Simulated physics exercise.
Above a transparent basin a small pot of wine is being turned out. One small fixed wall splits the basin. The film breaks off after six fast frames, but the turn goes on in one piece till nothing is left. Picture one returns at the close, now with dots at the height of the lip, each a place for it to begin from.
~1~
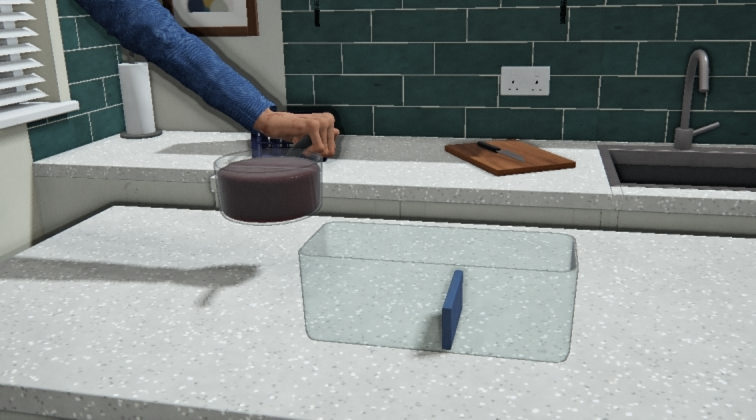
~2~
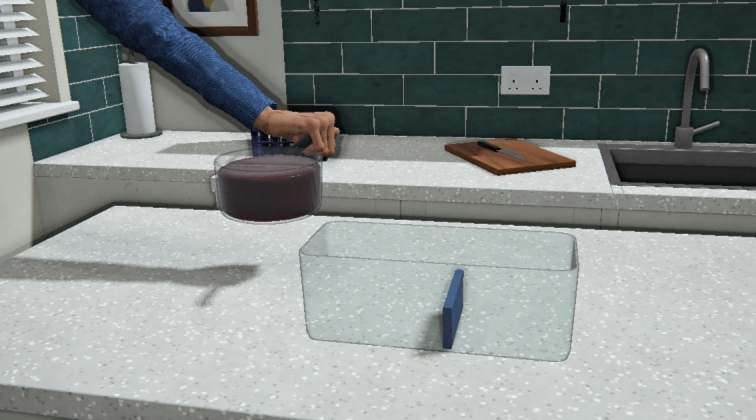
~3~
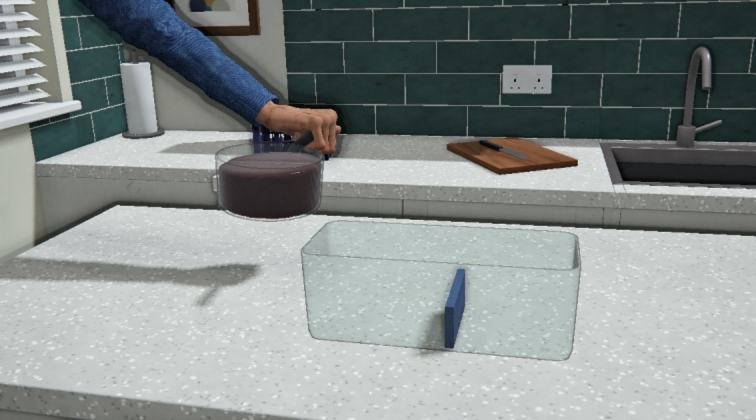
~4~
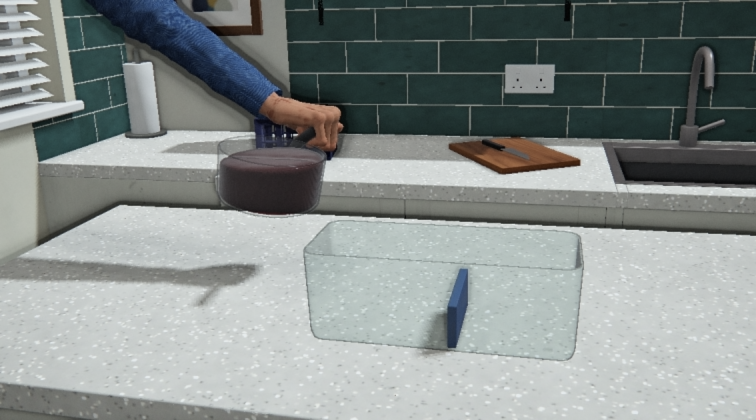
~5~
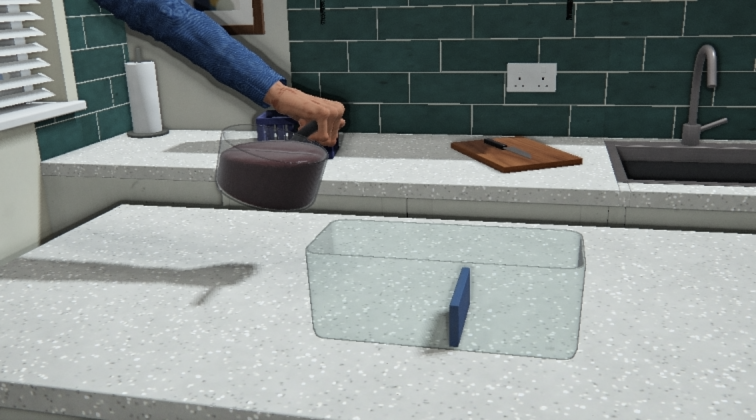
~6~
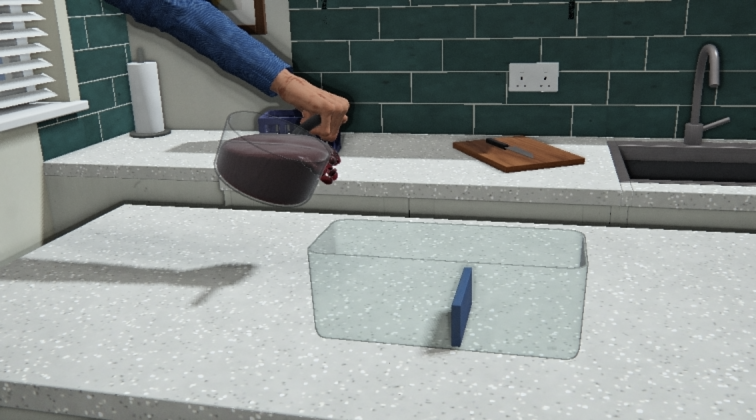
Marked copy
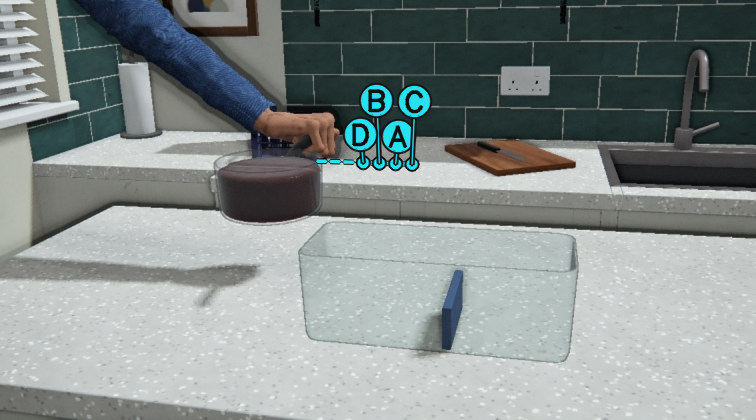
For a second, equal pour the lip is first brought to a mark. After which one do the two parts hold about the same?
Go for B.
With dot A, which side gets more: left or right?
The right side.
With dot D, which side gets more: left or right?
More ends on the left.
On the marked copy, A at (395, 163); B at (379, 163); C at (412, 164); D at (363, 162).
For dot A, about 16 % ends left of the wall and 84 % right of it.
For dot B, about 44 % ends left of the wall and 55 % right of it.
For dot C, about 6 % ends left of the wall and 94 % right of it.
For dot D, about 81 % ends left of the wall and 18 % right of it.
